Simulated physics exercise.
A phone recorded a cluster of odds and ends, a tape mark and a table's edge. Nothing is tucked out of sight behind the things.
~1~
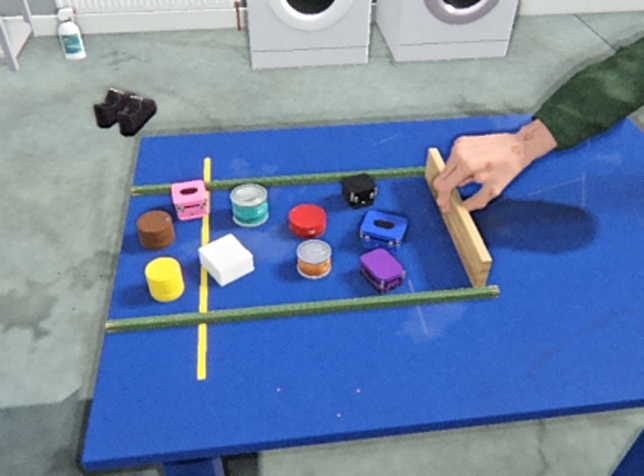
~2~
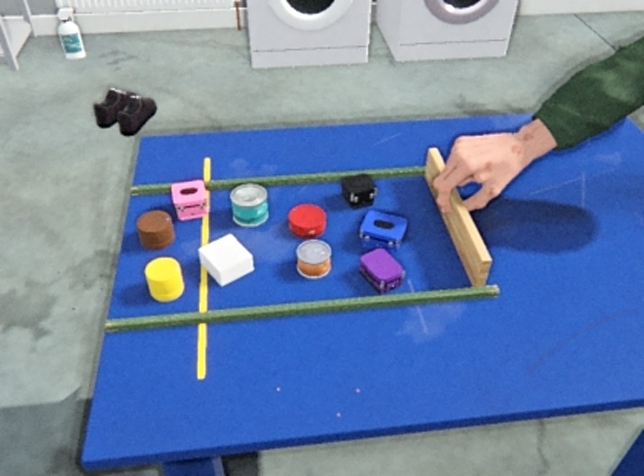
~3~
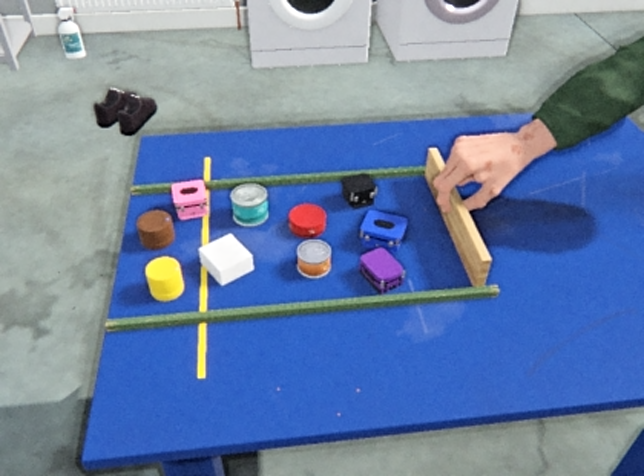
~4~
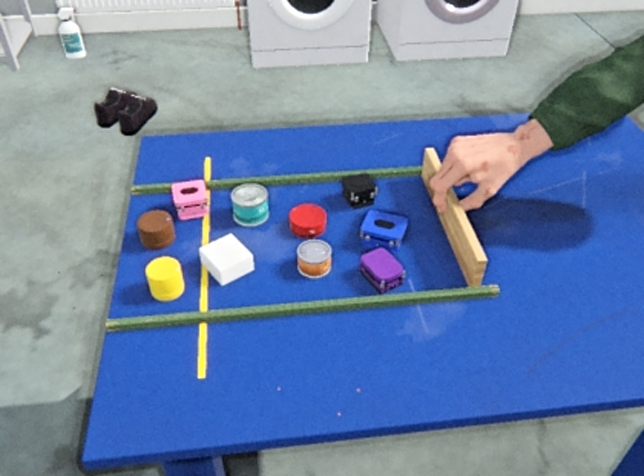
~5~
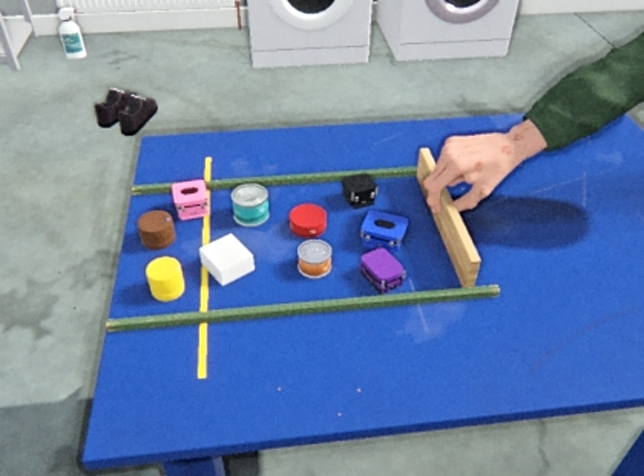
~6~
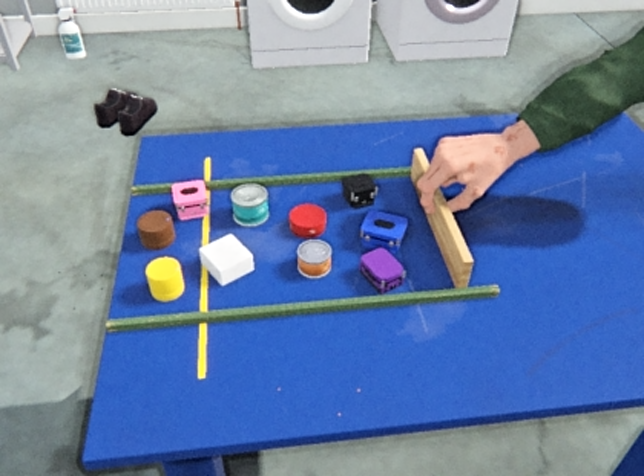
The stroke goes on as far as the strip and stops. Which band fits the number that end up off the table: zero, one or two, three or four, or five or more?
The band is zero.
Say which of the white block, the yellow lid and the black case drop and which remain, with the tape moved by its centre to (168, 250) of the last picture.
In order, the white block goes off the edge, then the yellow lid goes off the edge, then the black case keeps its spot.
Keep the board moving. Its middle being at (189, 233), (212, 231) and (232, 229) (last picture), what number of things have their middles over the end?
Over the end: 2, 0, 0.
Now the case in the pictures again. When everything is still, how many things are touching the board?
Tally at the end: 4.
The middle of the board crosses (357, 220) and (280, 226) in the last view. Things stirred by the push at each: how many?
4 and 7.
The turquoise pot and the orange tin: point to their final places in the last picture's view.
Final spots - turquoise pot (158, 214), orange tin (157, 281).
A little later, none off yet; brown lid at rest near (156, 230); yellow lid at rest near (165, 279); pink case at rest near (191, 201).
When it is over, the number that fall off is zero.
